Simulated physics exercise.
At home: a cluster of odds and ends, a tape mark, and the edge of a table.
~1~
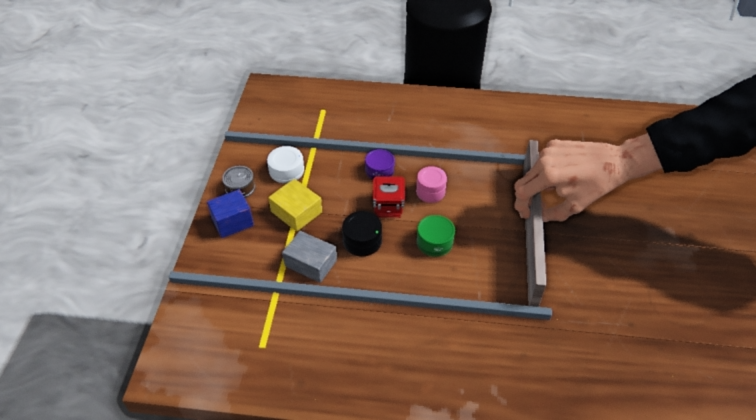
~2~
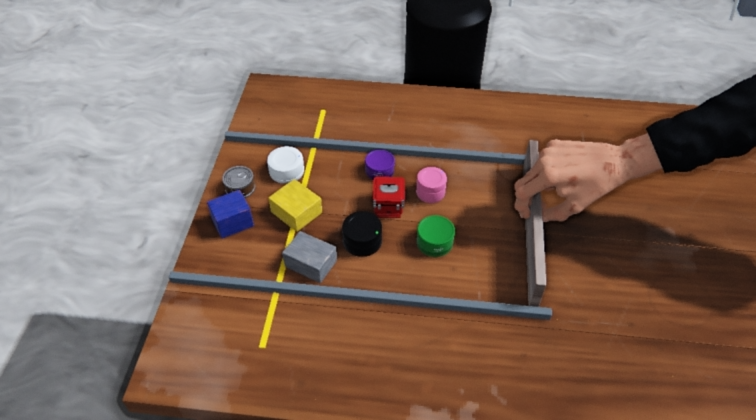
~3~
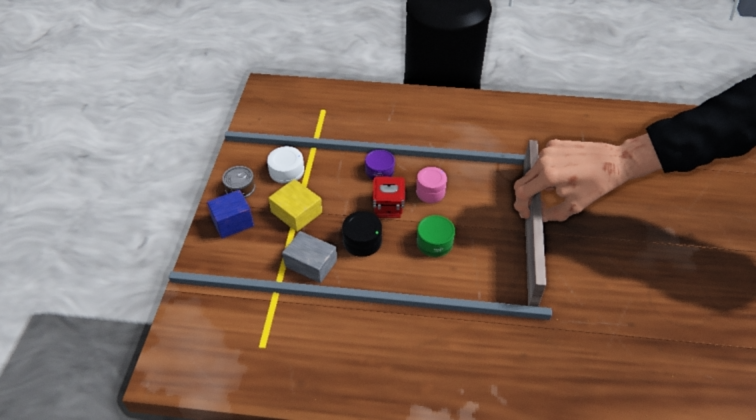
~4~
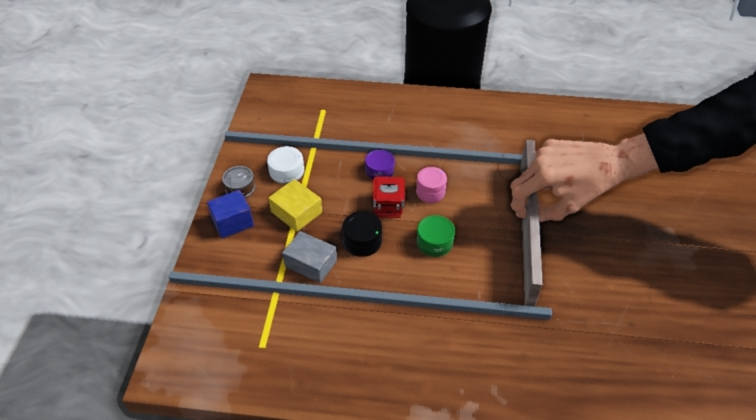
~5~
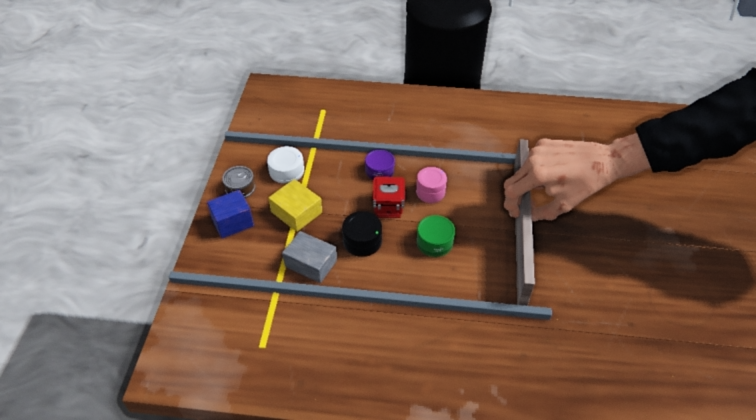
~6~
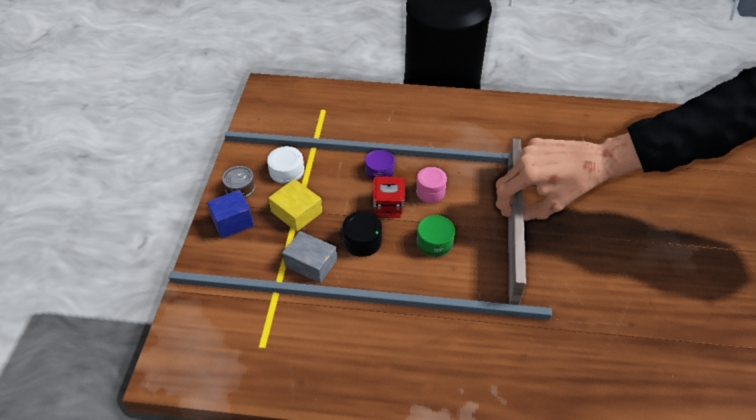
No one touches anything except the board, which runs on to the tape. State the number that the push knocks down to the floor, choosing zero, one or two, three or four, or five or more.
Looks like the tally of pieces that topple off is zero there.
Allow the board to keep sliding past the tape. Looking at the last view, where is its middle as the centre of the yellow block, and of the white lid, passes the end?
Roughly (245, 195); for the second one, roughly (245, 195).
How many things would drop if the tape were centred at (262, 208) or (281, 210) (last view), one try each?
In order, 2 then 0.
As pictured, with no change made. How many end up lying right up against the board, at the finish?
So the total is 5.
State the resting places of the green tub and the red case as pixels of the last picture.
I'd say approximately (274, 222) and then (283, 195).
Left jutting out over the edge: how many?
0 in all.
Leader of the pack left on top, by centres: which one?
That's the brown pot.
A little later, none off yet; brown pot at rest near (239, 183); blue block at rest near (231, 214); white lid at rest near (286, 165).
When it is over, the number that fall off is zero.
